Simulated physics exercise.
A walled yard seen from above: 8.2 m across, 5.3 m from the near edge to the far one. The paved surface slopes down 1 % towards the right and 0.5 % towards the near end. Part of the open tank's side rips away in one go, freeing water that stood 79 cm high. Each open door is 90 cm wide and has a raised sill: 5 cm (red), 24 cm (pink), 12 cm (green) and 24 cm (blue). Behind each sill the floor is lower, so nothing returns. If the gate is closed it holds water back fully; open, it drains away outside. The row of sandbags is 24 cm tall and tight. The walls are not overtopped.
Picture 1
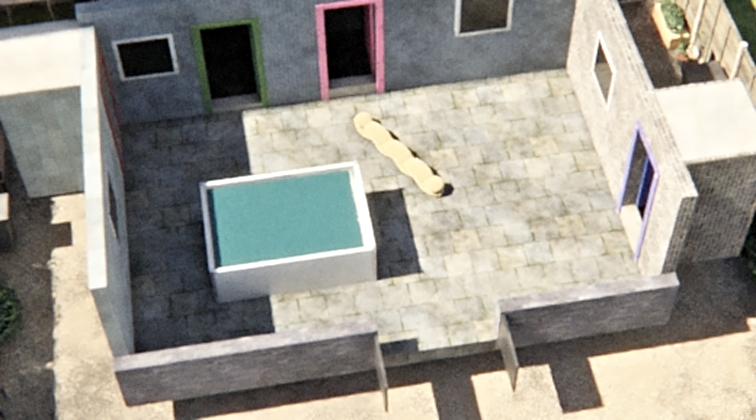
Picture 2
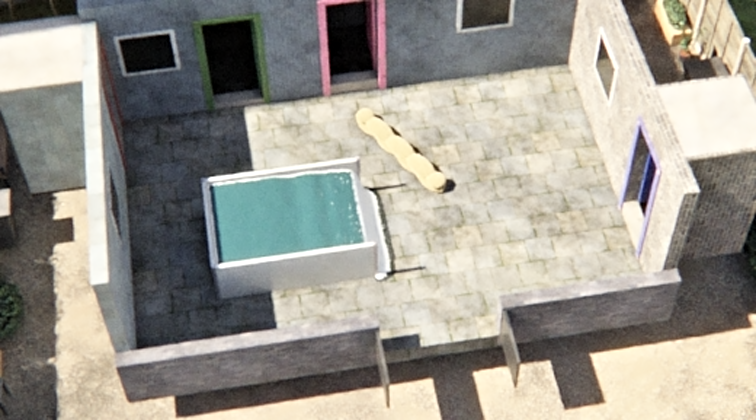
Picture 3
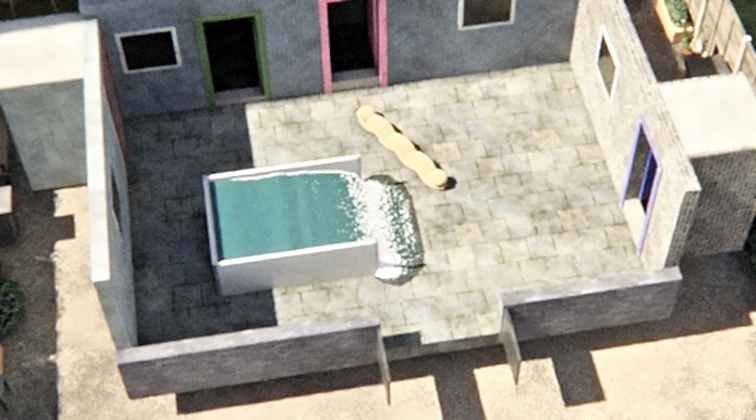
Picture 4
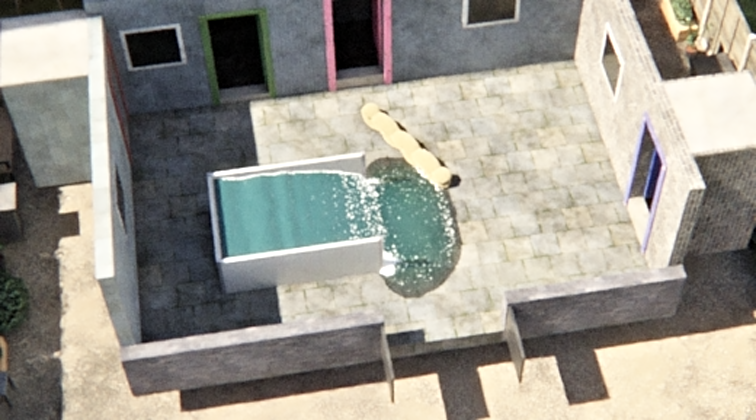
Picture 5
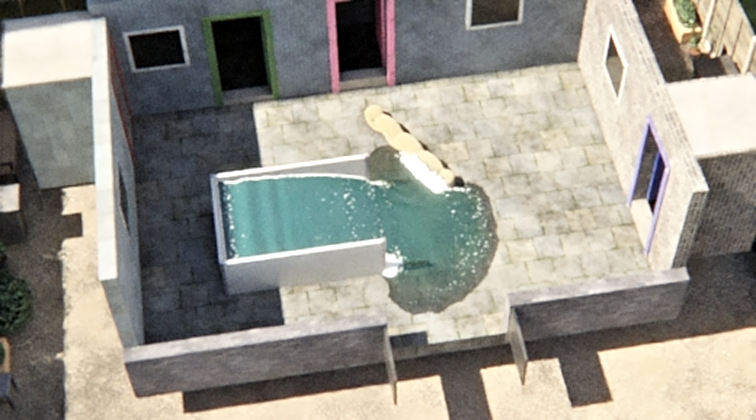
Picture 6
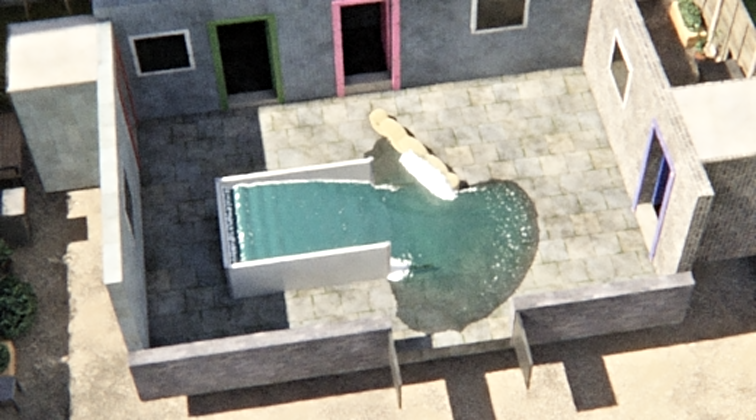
The clip opens on a walled paved yard seen from above, with a still, white-sided tank of teal water beside a wavy tan barrier. The tank's right side breaks away and water pours out, foaming, then spreads rightward and toward the near wall, washing against the barrier as the tank's level lowers.
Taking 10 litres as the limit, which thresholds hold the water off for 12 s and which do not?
Door by door: At the red door it passes the limit; at the pink door it keeps below the limit; at the green door it stays under the limit; at the blue door it passes the limit.
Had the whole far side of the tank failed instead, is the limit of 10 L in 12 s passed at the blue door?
Then: Blue not over.
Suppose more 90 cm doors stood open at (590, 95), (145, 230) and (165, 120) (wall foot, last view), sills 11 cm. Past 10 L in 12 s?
In turn: Over, under, under.
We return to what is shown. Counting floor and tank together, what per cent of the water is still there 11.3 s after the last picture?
Some 84 per cent remains.
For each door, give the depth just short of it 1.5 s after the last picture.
In cm: Red 0, pink 0, green 0, blue 38.
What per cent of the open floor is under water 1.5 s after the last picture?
About 50 per cent.
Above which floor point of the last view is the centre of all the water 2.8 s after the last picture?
Around (481, 218).
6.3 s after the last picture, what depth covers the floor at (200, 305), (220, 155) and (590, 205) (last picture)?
About 0, 3 and 10 cm.
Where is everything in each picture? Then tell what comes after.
The first frame shows the open tank at (286, 218) is whole and still, 79 cm deep.
In the second frame, water pours out at (365, 223) and has run 0.9 m, to (380, 278); typically 10 cm deep outside, 79 cm at the open tank's back.
In the third frame, the front is at (407, 278), 1.2 m from the gap at (366, 222); 1.4 m2 of floor is under water; 79 cm left at the back of the open tank.
In the fourth frame, water pours out at (370, 220) and has run 1.5 m, to (408, 163); typically 11 cm deep outside, 78 cm at the open tank's back.
In the fifth frame, the front is at (492, 246), 2.0 m from the gap at (373, 222); 4.5 m2 of floor is under water; 73 cm left at the back of the open tank.
In the sixth frame, the front is at (534, 227), 2.6 m from the gap at (378, 227); 6.3 m2 of floor is under water; 66 cm left at the back of the open tank.
Then, 0.7 s after the last picture water covers 35 % of the floor and is deepest (45 cm) near (438, 188); red door not reached, pink door not reached, green door not reached, blue door 29 cm at the sill, 0 L in.
Then, 1.5 s after the last picture water covers 50 % of the floor and is deepest (54 cm) near (655, 293); red door not reached, pink door not reached, green door not reached, blue door 38 cm at the sill, 24 L in.
Then, 2.8 s after the last picture water covers 55 % of the floor and is deepest (32 cm) near (649, 275); red door not reached, pink door 4 cm at the sill, 0 L in, green door 7 cm at the sill, 0 L in, blue door 31 cm at the sill, 97 L in.
Then, 6.3 s after the last picture water covers 85 % of the floor and is deepest (20 cm) near (385, 93); red door 5 cm at the sill, 8 L in, pink door 16 cm at the sill, 0 L in, green door 7 cm at the sill, 0 L in, blue door 13 cm at the sill, 109 L in.
Then, 11.3 s after the last picture water covers 95 % of the floor and is deepest (14 cm) near (555, 298); red door 5 cm at the sill, 32 L in, pink door 6 cm at the sill, 0 L in, green door 3 cm at the sill, 0 L in, blue door 12 cm at the sill, 109 L in.
